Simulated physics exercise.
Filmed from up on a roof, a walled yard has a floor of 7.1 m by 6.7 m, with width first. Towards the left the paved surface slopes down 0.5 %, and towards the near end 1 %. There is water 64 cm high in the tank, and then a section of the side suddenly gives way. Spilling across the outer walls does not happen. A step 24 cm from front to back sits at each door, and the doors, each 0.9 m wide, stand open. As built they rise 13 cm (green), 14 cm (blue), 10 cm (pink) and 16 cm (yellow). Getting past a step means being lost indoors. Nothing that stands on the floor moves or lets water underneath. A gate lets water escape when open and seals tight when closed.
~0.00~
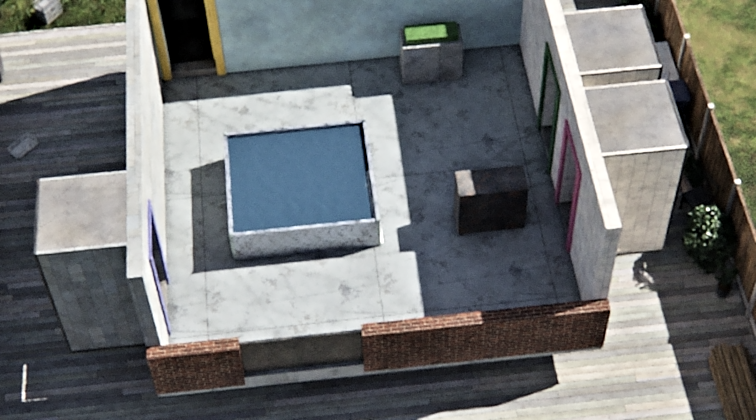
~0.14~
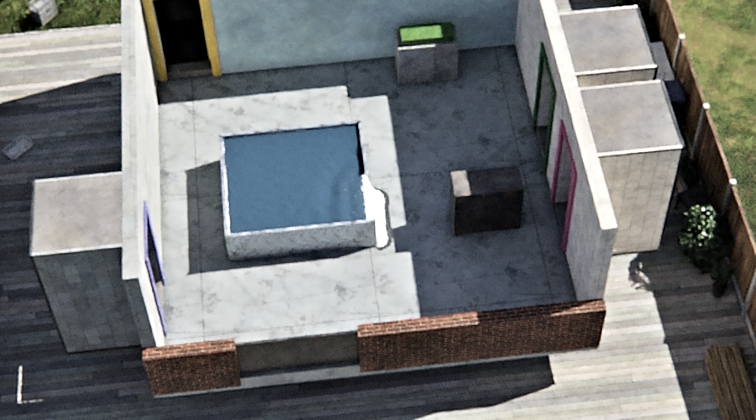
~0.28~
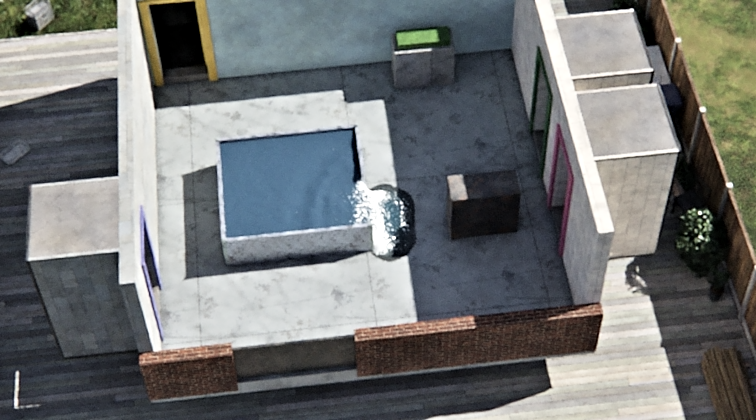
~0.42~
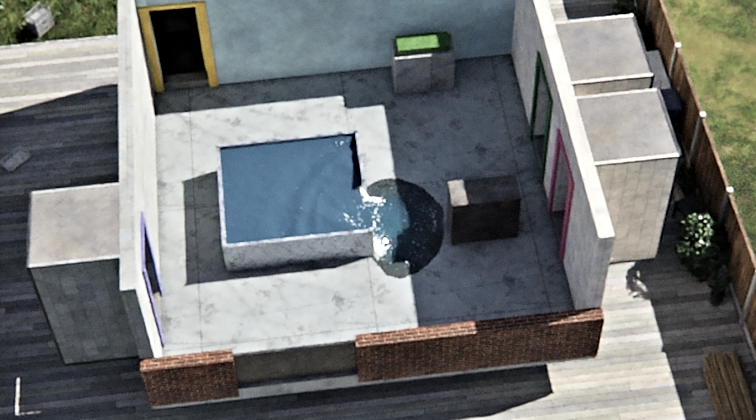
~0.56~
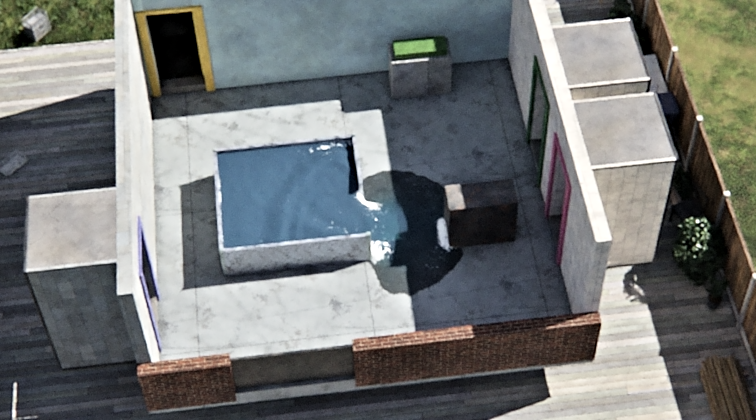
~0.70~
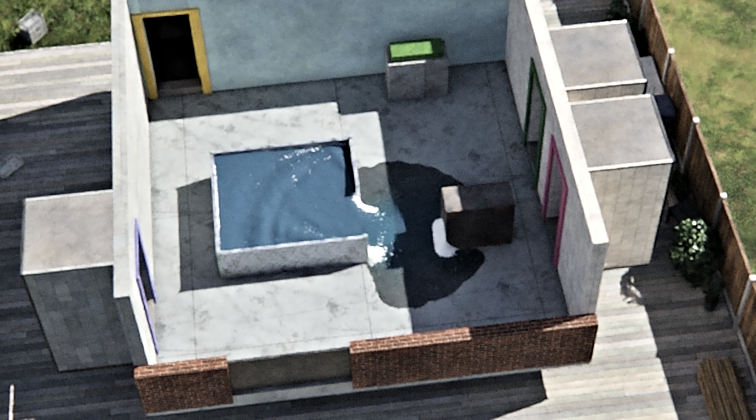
Water bursting from the right side of a raised tank in a walled yard, spreading across the paving and around a dark block.
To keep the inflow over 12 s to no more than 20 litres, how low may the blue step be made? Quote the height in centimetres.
No lower than about 8 cm.
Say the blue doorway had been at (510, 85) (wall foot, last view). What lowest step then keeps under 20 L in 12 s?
Minimum: About 14.5 cm.
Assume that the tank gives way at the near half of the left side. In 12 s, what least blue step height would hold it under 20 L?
Required height: Approx. 23 cm.
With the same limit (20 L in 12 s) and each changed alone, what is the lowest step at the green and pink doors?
Some 18 cm for green, some 13.5 cm for pink.
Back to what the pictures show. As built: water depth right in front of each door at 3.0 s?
Centimetres: Green = 21, blue = 0, pink = 6, yellow = 0.
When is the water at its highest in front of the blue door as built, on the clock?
Peak time: About 7.5 s.
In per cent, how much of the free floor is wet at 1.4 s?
About 25 per cent.
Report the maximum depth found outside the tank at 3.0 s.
About 33 cm at most.
After 1.4 s water covers 25 % of the floor, deepest (43 cm) near (435, 238); it has not reached the blue door.
After 3.0 s water covers 40 % of the floor, deepest (33 cm) near (531, 348); it has not reached the blue door.
After 12.0 s water covers 100 % of the floor, deepest (15 cm) near (150, 155); 8 cm at the blue door, 1 litre in over its 14 cm step.
At the blue door as built, the water arrived by 6.4 s and peaked near 16 cm at 7.4 s.
With a step of 7 cm, 34 litres would have come in within the 12 s; with 9.5 cm, 9 litres. So under 20 litres takes about 8 cm.
